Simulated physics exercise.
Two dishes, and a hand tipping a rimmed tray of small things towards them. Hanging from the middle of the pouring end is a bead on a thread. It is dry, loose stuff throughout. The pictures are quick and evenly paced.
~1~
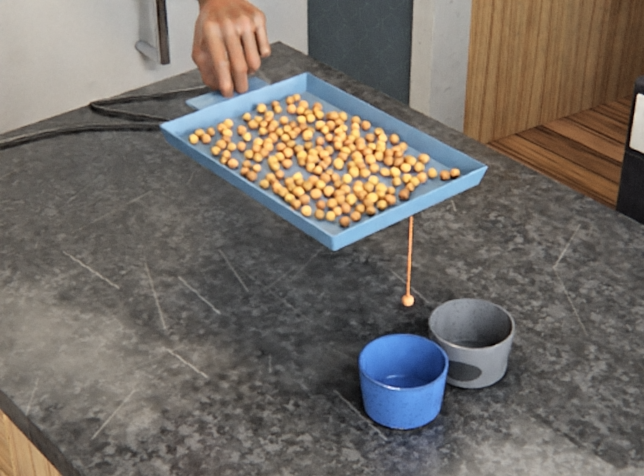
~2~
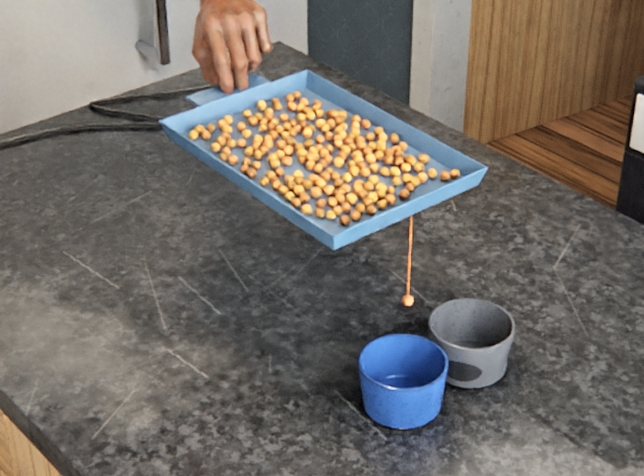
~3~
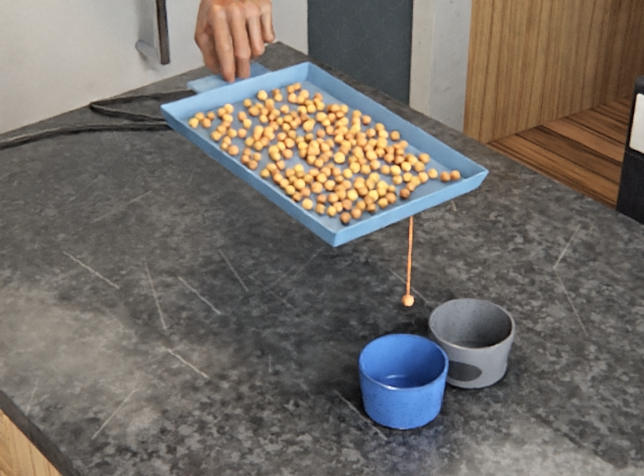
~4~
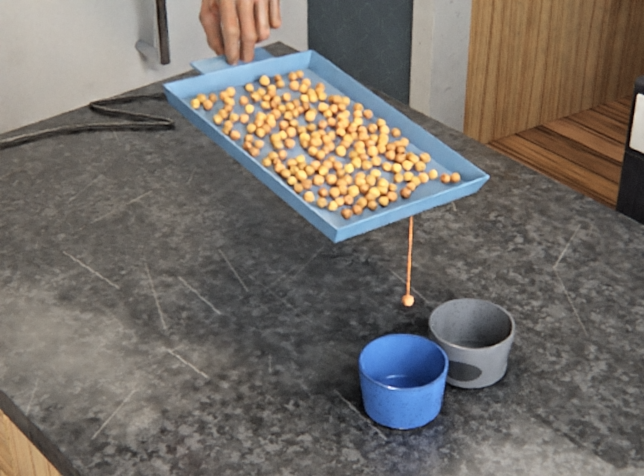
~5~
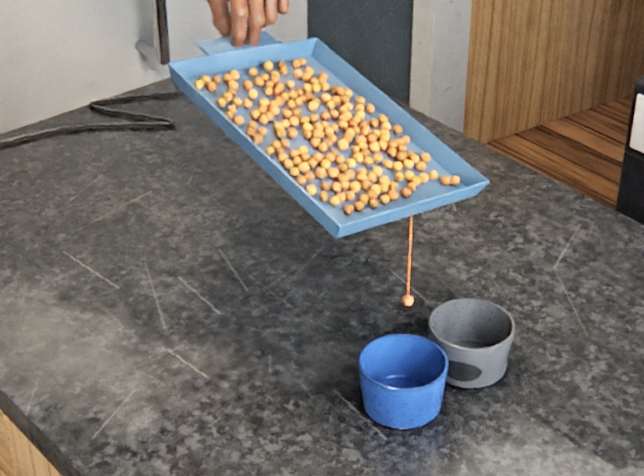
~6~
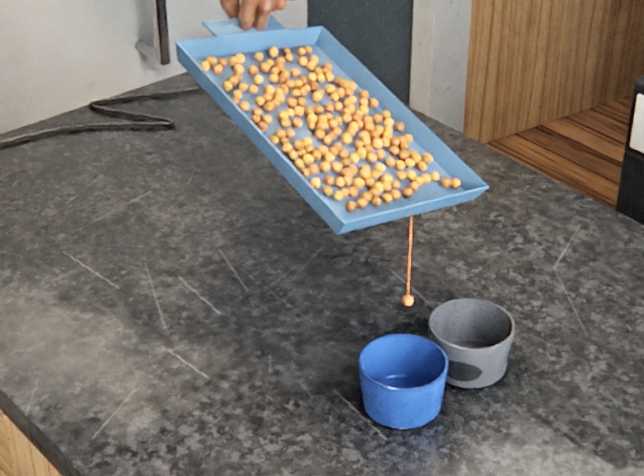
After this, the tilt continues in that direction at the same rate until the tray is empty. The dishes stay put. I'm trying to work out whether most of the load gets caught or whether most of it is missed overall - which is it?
I'd say the dishes miss most of it, honestly.
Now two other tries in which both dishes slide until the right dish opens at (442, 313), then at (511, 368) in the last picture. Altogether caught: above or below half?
Taking the tries in order: A minor share, followed by a minor share.
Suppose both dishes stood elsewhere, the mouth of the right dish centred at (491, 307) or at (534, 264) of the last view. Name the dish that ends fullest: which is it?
Try 1: The dish at right; try 2: The dish at left.
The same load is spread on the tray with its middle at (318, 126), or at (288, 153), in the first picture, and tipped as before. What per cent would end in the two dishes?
First some 20, then 10 per cent.
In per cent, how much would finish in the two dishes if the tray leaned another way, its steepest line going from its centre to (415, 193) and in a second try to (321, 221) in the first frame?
You'd see roughly 50 per cent the first time and 10 per cent the second.
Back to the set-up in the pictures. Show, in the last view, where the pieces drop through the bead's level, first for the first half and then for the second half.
For the early half I get (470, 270), and for the late half (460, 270).
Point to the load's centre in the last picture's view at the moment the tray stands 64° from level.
Near (421, 143).
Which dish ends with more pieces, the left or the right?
The right-positioned one, it's fuller.
Soon after the last picture, tray tipped steeply; all on the tray.
A little later, tray tipped past a quarter turn; most on the tray; a stray few in the right dish; a small part outside both; a stray few in the air.
Later still, tray tipped past a quarter turn; about a quarter in the right dish; most outside both.
At rest, tray tipped past a quarter turn; none in the left dish; about a quarter in the right dish; most outside both.
